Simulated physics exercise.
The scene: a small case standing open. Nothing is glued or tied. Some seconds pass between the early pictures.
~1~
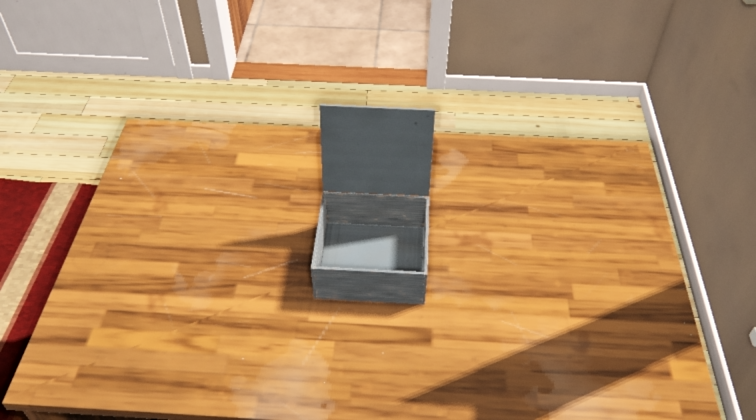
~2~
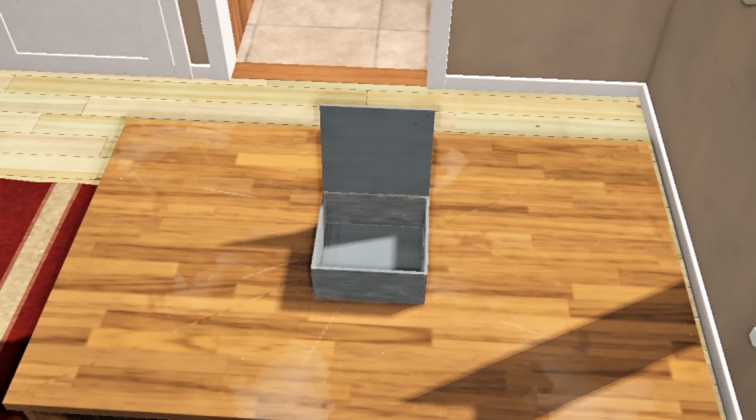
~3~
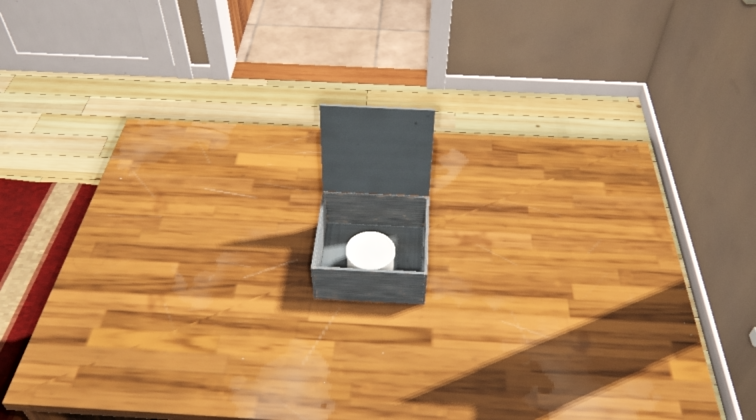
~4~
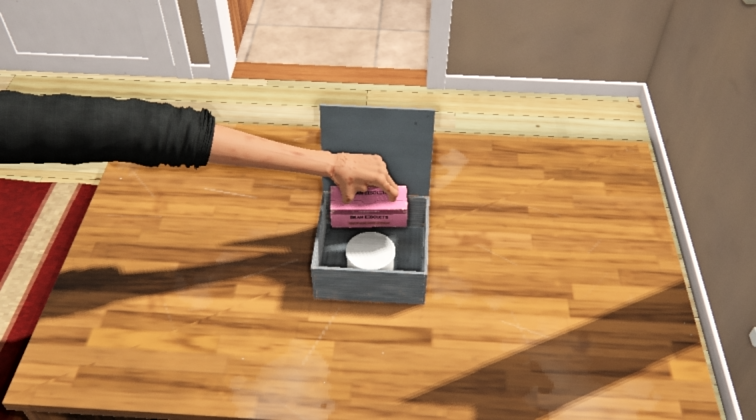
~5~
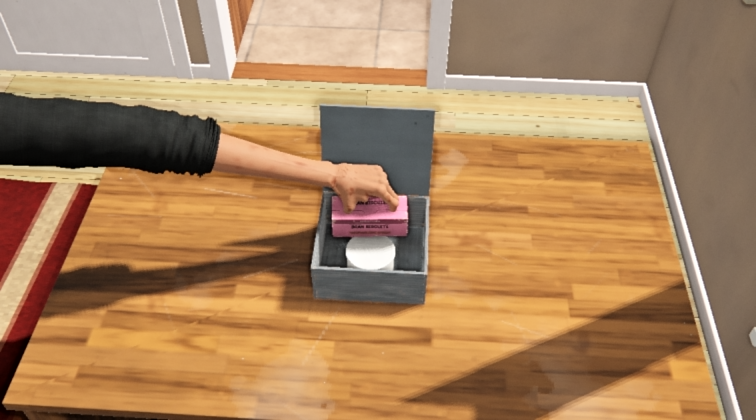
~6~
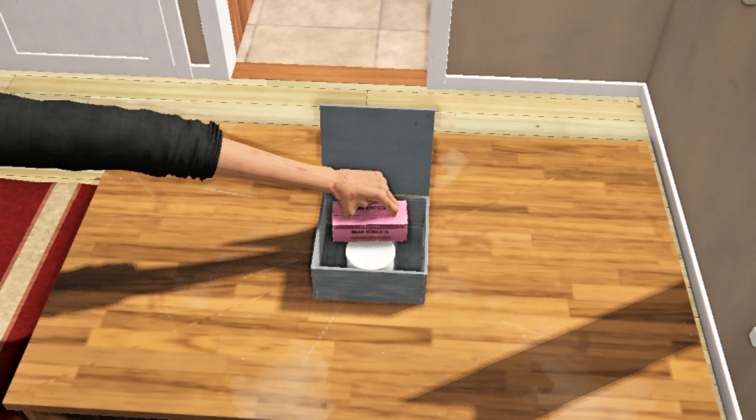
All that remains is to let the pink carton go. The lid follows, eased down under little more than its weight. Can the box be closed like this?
As it turns out, it shuts flat.
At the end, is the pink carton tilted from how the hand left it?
It tips.
Then, 0.90 s after the last picture, lid starting down; pink carton on its side near (371, 227).
Then, 1.50 s after the last picture, lid 66° above the rim; pink carton on its side near (371, 227).
Then, 1.90 s after the last picture, lid 39° above the rim; pink carton on its side near (371, 227).
Then, 2.20 s after the last picture, lid 16° above the rim; pink carton on its side near (371, 227).
At rest, lid shut; tipped over in the box, pink carton; white tub in place. Seen from the same camera at the end, pink carton near (371, 227).
